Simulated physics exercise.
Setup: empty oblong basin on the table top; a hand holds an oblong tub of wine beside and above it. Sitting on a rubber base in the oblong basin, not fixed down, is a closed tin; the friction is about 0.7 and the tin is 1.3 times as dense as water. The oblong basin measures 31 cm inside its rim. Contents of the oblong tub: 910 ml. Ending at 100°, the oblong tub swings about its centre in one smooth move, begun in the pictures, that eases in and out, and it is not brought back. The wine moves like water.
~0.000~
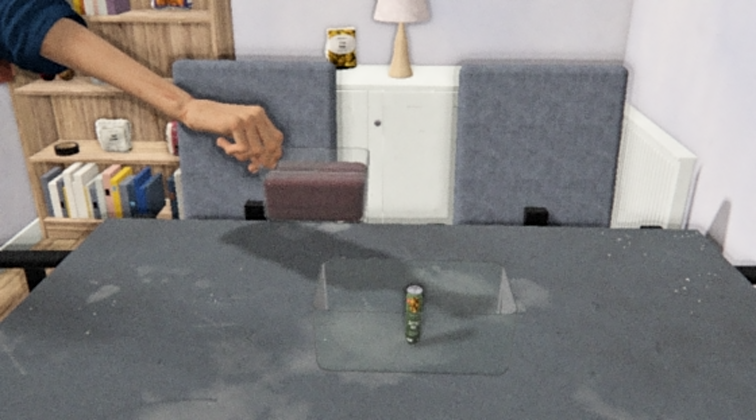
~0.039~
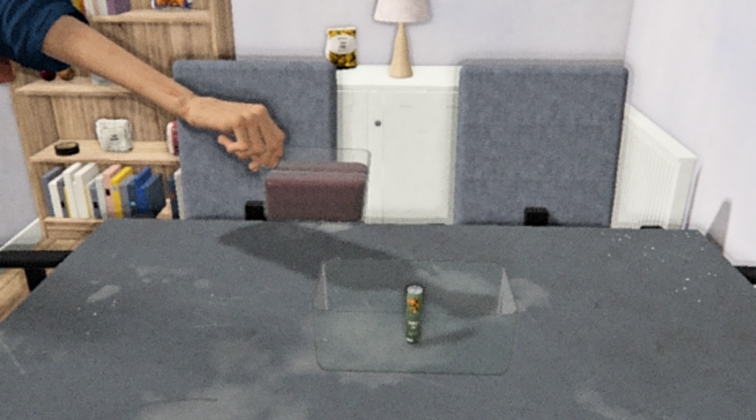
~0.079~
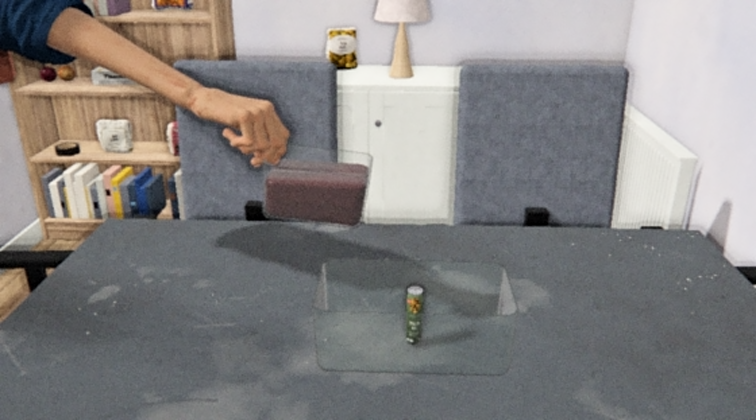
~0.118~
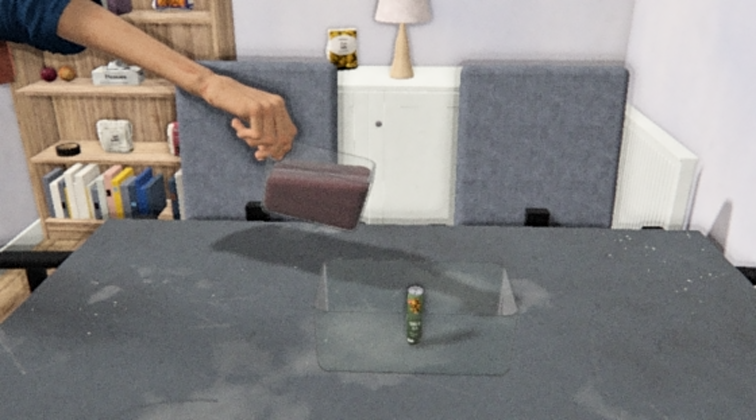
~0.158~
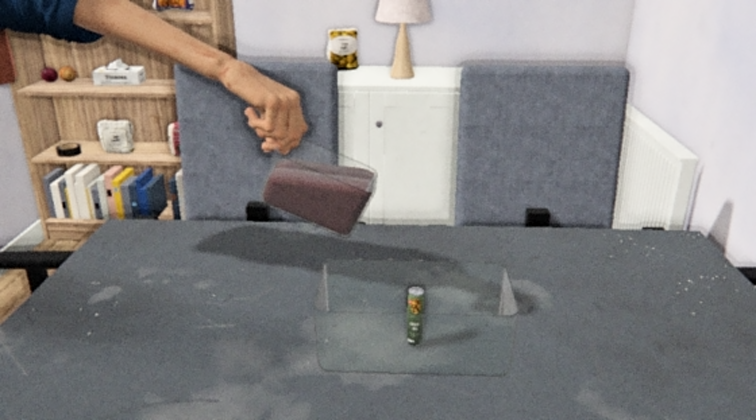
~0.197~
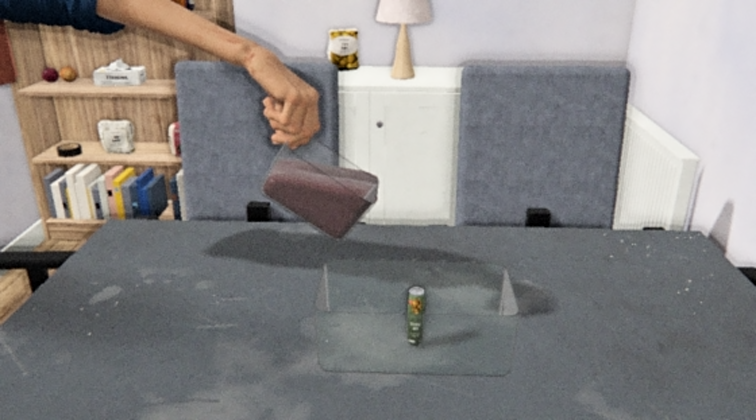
A hand tilts a clear tub of dark red liquid rightward above a table.
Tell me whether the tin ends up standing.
It's going to overturn.
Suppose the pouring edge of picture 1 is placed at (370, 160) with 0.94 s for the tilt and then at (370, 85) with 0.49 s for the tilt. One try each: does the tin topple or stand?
First it stays on its base; then it stays on its base.
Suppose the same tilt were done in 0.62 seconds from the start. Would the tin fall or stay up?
The tin tips over.
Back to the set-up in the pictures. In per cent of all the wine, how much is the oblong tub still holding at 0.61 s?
Near 6 percent, more or less.
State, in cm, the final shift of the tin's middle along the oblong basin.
8.5 cm.
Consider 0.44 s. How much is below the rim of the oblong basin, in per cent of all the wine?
I'd put it near 20 percent.
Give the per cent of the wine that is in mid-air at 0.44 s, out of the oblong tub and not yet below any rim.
Some 52 per cent, I reckon.
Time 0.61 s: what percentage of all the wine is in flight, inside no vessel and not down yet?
Around 8 percent of the liquid.
By 0.44 s the tilt is 97° and 27 per cent is still to pour; the tin stands where it began.
By 0.61 s the tilt is 100° and 6 per cent is still to pour; the tin leans 6°.
By 0.79 s the tilt is 100° and 1 per cent is still to pour; the tin leans 34°.
By 0.99 s the tilt is 100° and 0 per cent is still to pour; the tin lies on its side.
At rest the tin lies on its side.
